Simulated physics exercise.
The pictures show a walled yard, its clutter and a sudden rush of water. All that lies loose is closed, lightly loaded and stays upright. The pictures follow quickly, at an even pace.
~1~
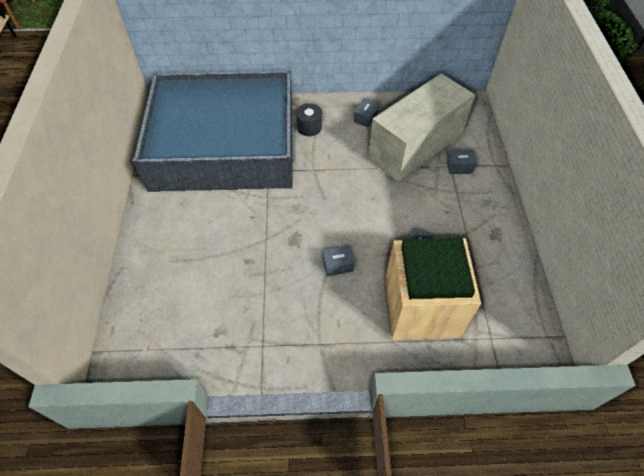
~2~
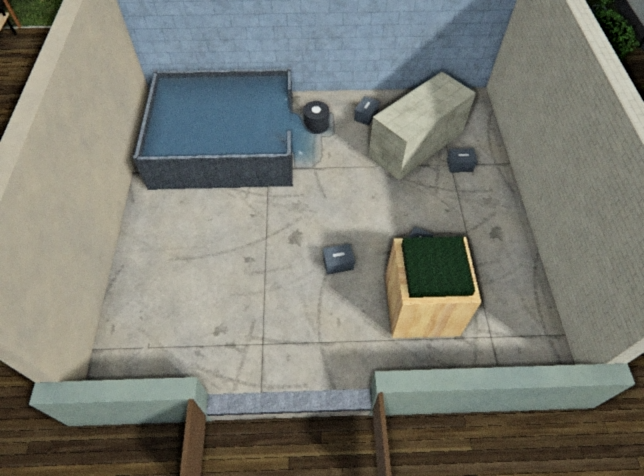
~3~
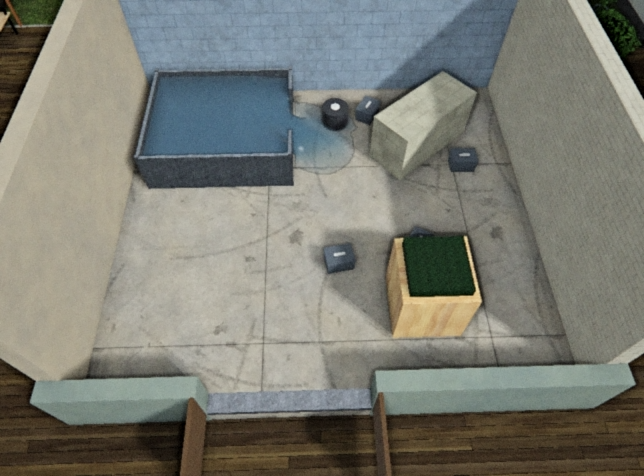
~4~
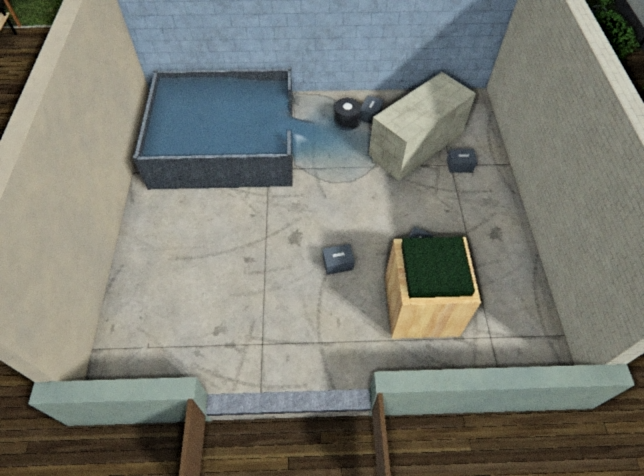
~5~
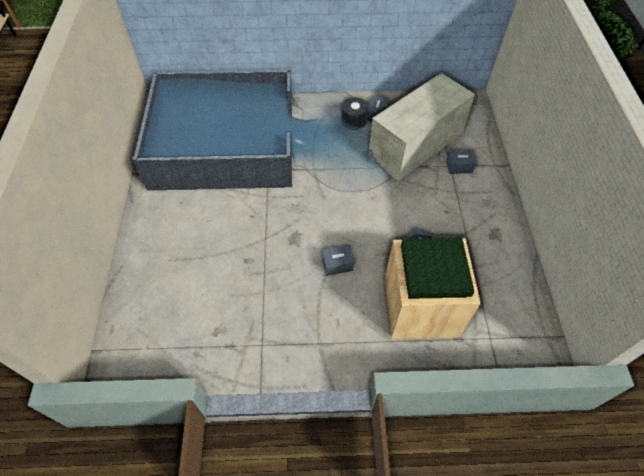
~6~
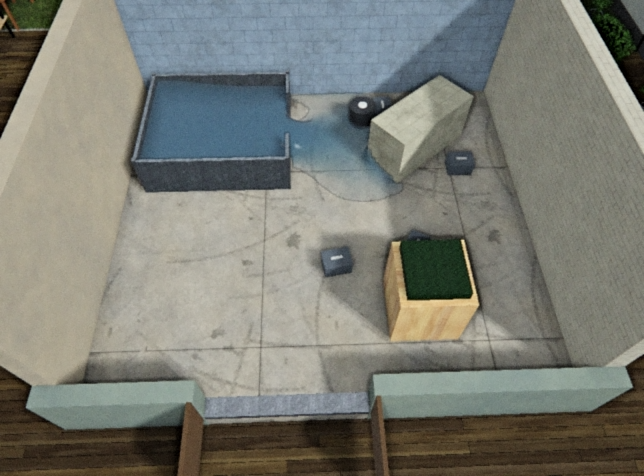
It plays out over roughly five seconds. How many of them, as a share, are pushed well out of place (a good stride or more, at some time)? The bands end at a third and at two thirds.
It is at least two thirds.
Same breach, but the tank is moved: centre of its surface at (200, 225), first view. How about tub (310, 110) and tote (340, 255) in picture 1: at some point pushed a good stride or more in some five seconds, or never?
One after the other: Short of that, shifted that much.
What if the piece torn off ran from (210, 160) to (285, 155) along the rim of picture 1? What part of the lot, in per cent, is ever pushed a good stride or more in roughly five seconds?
Roughly 40 per cent.
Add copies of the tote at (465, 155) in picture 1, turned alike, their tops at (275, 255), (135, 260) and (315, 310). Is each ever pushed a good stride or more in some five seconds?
In that order: Short of that, short of that, short of that.
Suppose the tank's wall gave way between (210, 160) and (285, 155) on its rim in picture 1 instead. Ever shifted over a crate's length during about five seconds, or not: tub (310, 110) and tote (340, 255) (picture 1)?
One after the other: Never so far, moved that far.
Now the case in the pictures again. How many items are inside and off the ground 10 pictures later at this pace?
2 of them.
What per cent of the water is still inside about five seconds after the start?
About 100 per cent.
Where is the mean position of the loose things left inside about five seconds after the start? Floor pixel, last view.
Close to (413, 314).
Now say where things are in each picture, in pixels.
In the first picture, a tub at (309, 112), on the bottom; a tote at (367, 107), on the bottom; 0 of 5 have shifted.
In the second picture, a tub at (316, 110) rests on the ground, close to its start; a tote at (367, 106), on the bottom; 1 of 5 have shifted.
In the third picture, a tub at (335, 107) rests on the ground, a stride from its start; a tote at (368, 105) rests on the ground; 1 of 5 have shifted.
In the fourth picture, a tub at (348, 107) rests on the ground, a stride from its start; a tote at (372, 105), on the bottom, close to its start; 2 of 5 have shifted.
In the fifth picture, a tub at (355, 106) rests on the ground, a stride from its start; a tote at (378, 104), on the bottom, close to its start; 2 of 5 have shifted.
In the sixth picture, a tub at (363, 105), on the bottom, a stride from its start; a tote at (383, 105) rests on the ground, a stride from its start; 2 of 5 have shifted.
A moment on, 2 of 5 are well off their spots; 1 afloat.
Next, 2 of 5 are well off their spots; 2 afloat.
Later, 4 of 5 are well off their spots; 2 afloat.
In the end, 4 of 5 are well off their spots, and 4 have been at some point; 2 afloat.
